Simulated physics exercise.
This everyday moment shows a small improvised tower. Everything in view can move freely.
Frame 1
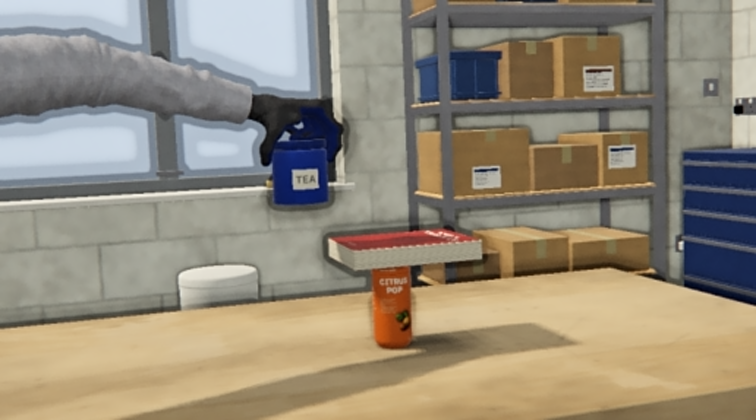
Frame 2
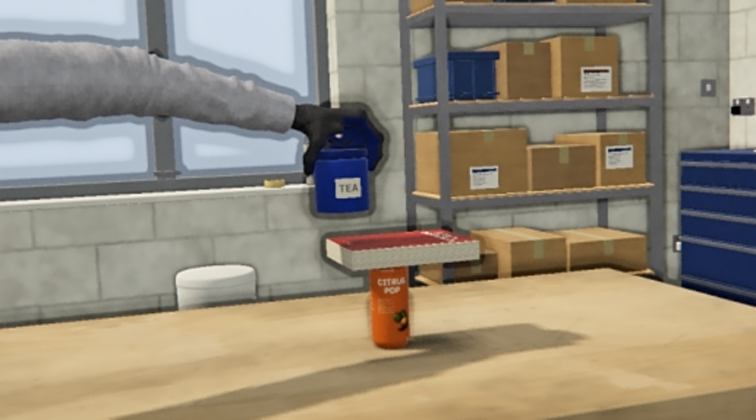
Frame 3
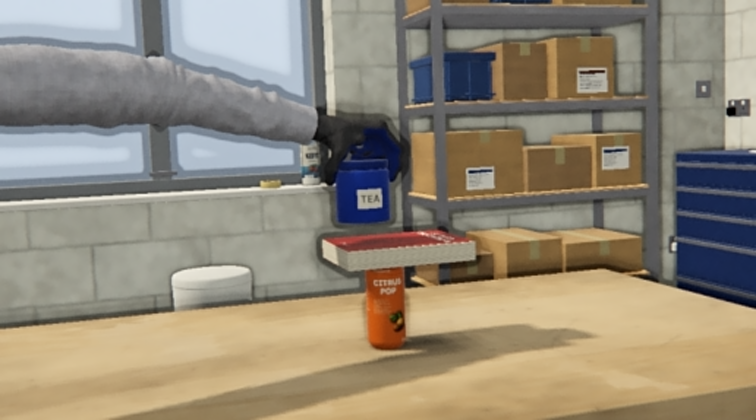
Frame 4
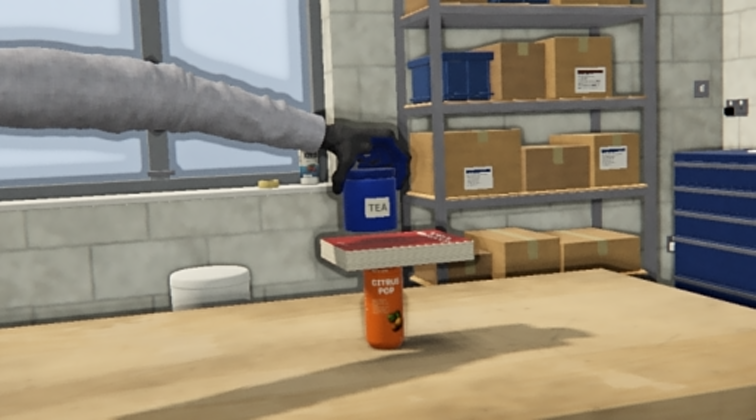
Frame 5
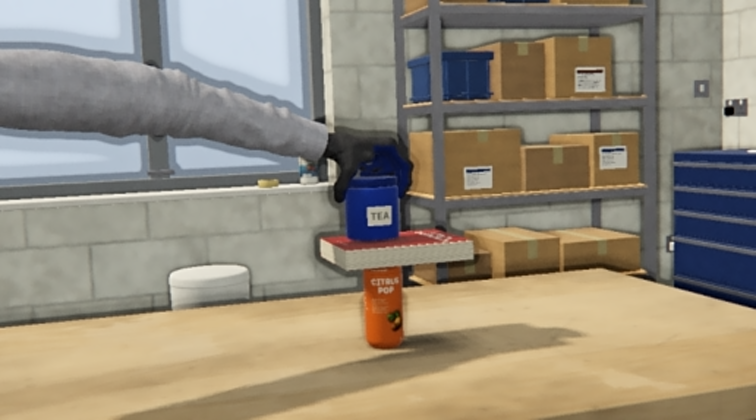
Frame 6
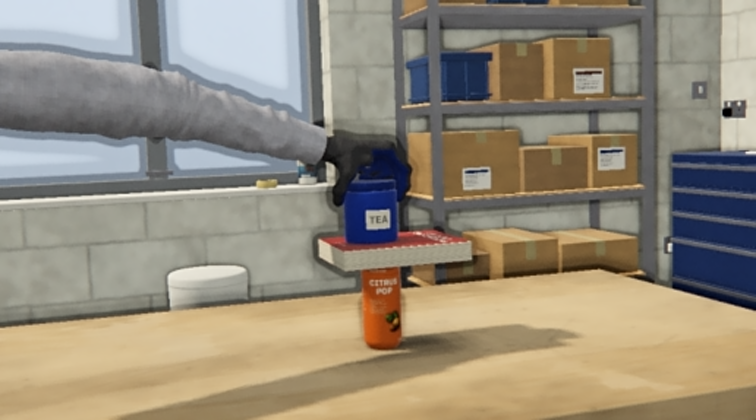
A gloved hand moves a blue tea jar right and lowers it onto a red book atop an orange can.
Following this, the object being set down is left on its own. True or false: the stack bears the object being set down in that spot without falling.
True.
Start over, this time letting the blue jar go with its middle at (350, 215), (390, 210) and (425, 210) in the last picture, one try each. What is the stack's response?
The stack remains standing in the first case, remains standing in the second, and tumbles down in the third.
Then, 0.20 s past the last view, nothing moves.
Then, 0.50 s past the last view, blue jar resting near (371, 211).
Finally, all 3 still in place. Final places as the last picture's camera would see them, blue jar near (371, 211). The stack stays up.
